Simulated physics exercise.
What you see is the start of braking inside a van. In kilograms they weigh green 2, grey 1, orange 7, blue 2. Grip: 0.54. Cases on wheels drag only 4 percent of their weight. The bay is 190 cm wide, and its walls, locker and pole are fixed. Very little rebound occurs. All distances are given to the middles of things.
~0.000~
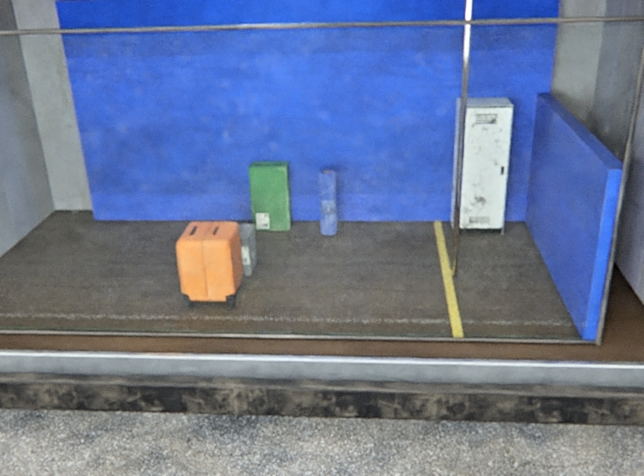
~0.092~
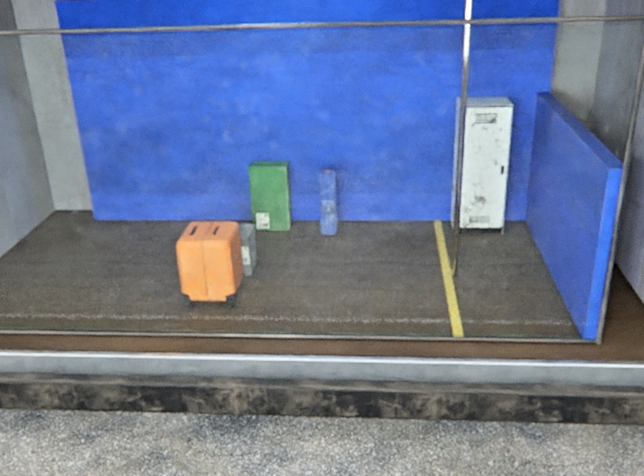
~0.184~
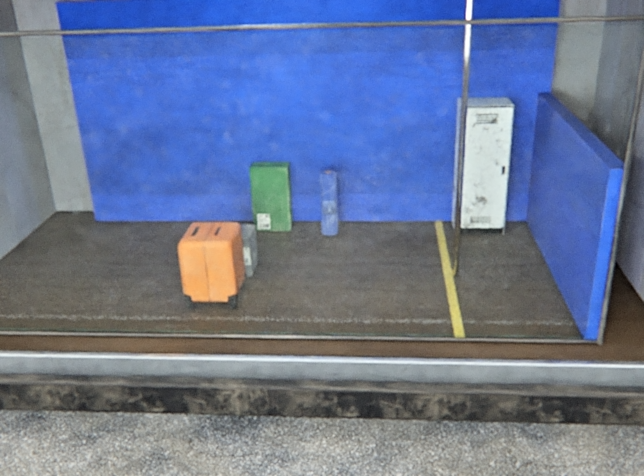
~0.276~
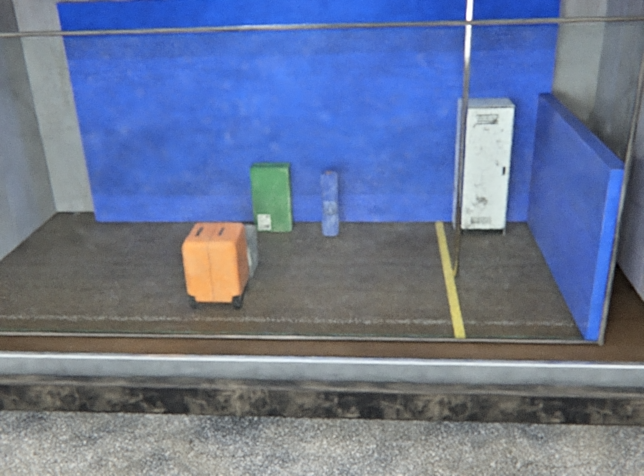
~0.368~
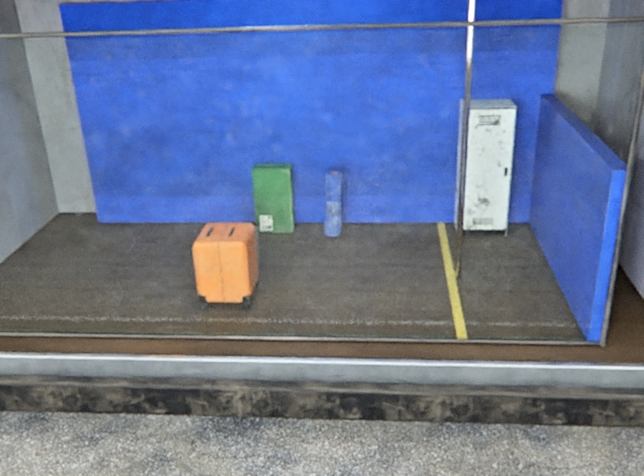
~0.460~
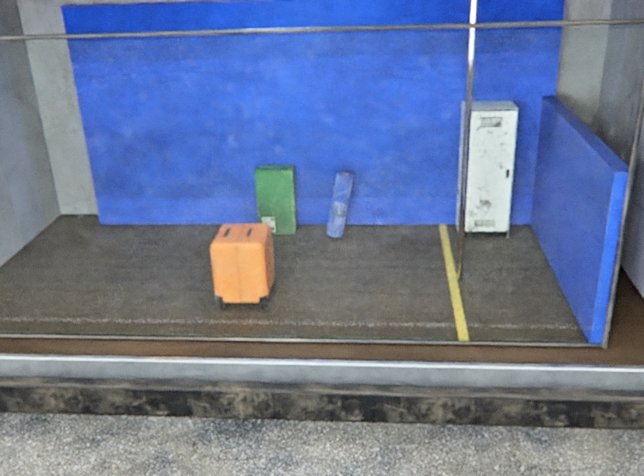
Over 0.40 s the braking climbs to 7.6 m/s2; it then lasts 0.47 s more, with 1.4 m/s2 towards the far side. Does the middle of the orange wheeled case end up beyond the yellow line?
It's going to settle across the line.
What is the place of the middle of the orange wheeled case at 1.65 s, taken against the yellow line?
Some 20 cm past it.
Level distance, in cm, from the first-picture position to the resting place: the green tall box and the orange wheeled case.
For the green tall box it is 90, for the orange wheeled case it is 210.
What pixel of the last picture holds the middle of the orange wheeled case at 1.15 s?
Somewhere close to (447, 261).
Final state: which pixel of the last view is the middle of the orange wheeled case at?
Close to (533, 291).
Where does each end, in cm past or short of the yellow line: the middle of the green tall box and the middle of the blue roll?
Green tall box, 60 centimetres short; blue roll, 20 centimetres short.
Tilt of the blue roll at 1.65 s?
The angle from upright is close to 90°.
After 0.75 s the orange wheeled case is 75 cm short of the yellow line, tilted 0°, near (348, 258) in the last picture's view; the green tall box 127 cm short of the yellow line, tilted 0°.
After 1.15 s the orange wheeled case is 7 cm short of the yellow line, tilted 0°, near (447, 261) in the last picture's view.
After 1.65 s the orange wheeled case is 18 cm past the yellow line, tilted 0°, near (487, 277) in the last picture's view.
When all is still (2.8 s), green tall box stops short of the yellow line; grey carton stops short of the yellow line; orange wheeled case crosses the yellow line; blue roll stops short of the yellow line.
